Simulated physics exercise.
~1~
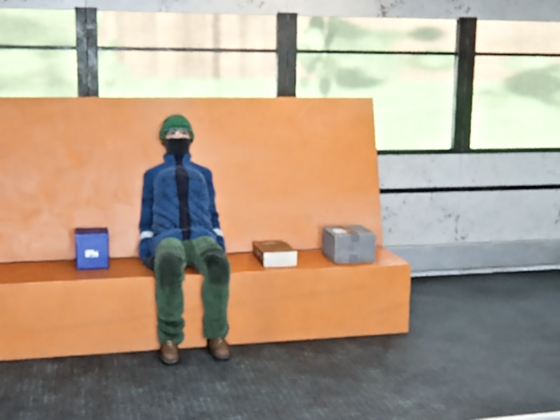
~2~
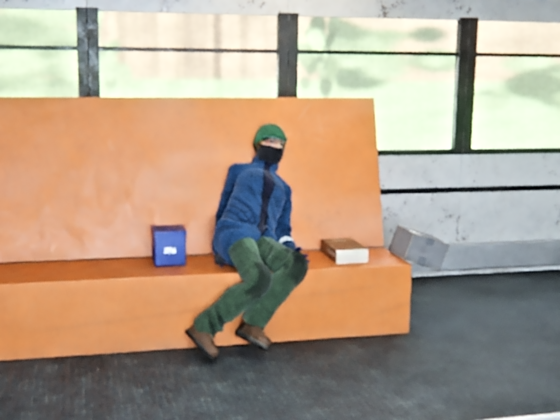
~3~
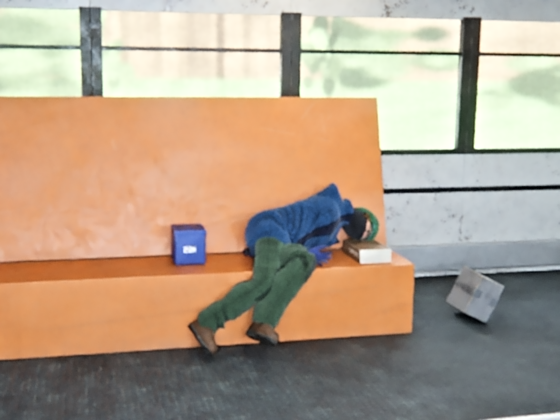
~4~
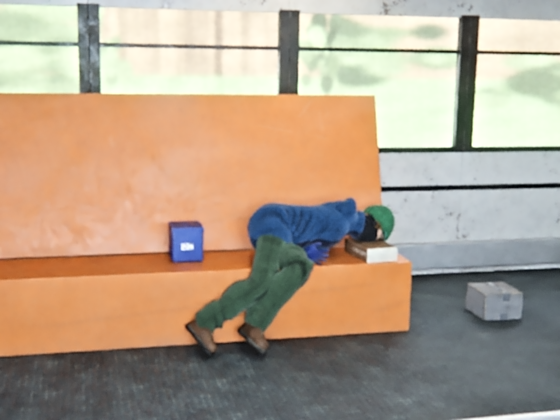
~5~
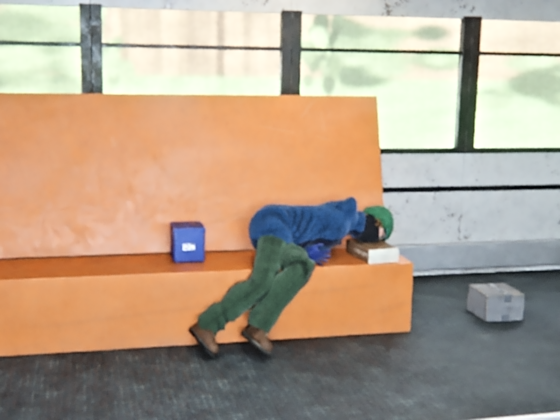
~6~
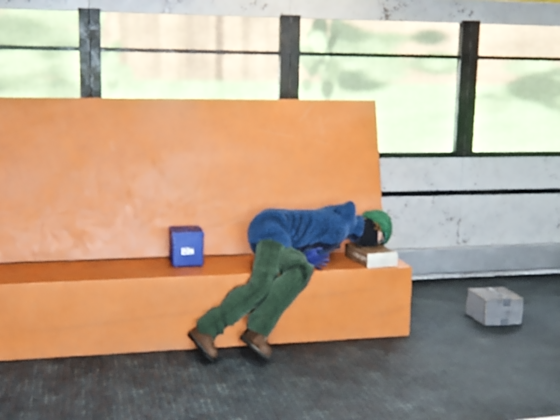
A person in a green hat and blue jacket, sitting on an orange bench, toppled to the right and ended slumped with their head by a brown box, while a grey carton tumbled onto the floor and a blue tub slid right but stayed on.
